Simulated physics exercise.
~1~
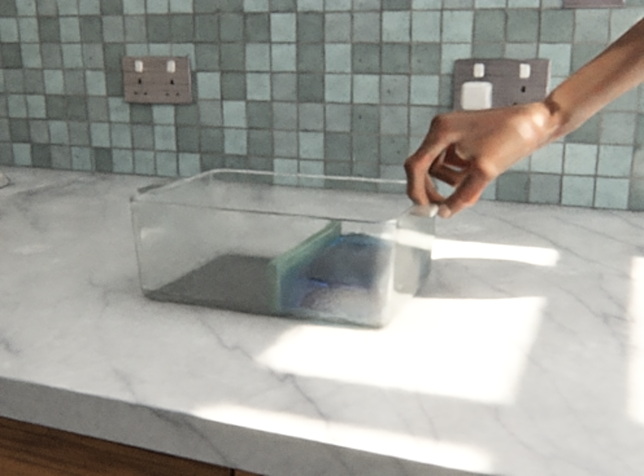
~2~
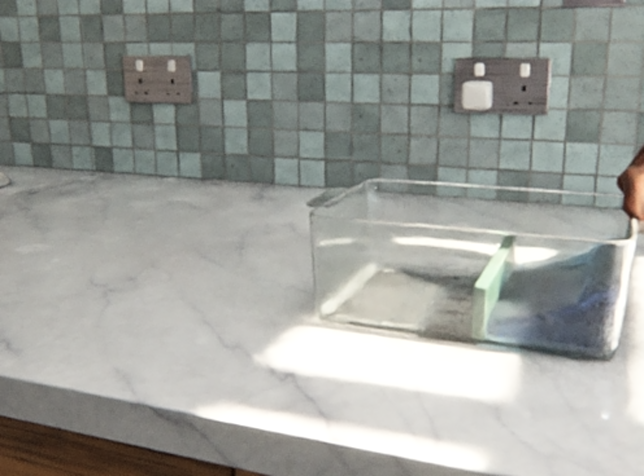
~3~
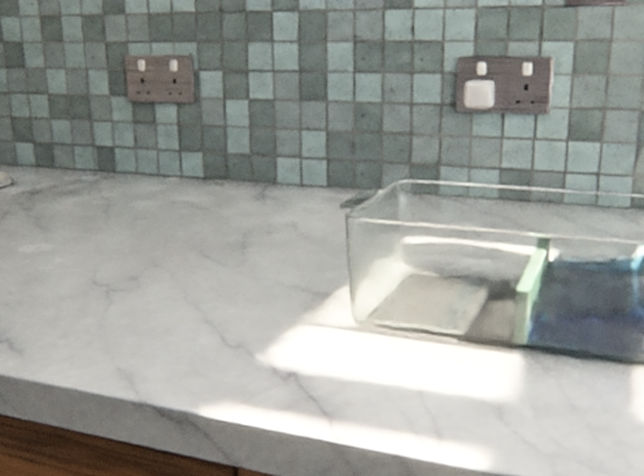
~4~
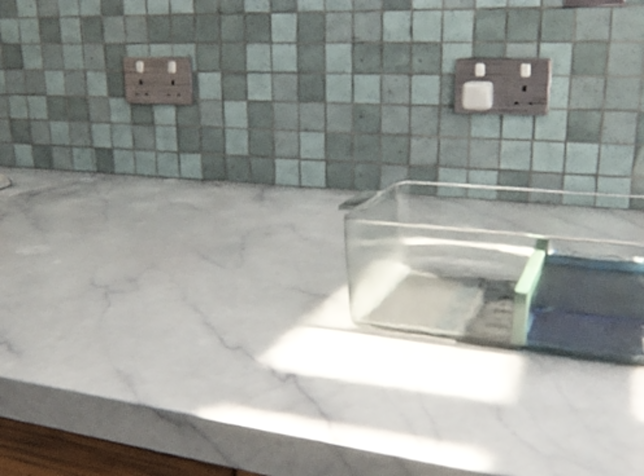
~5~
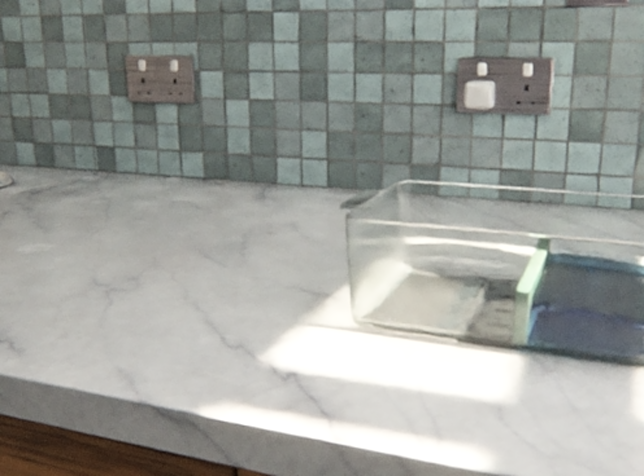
A clear container with blue liquid right of its divider slides right, then stops.
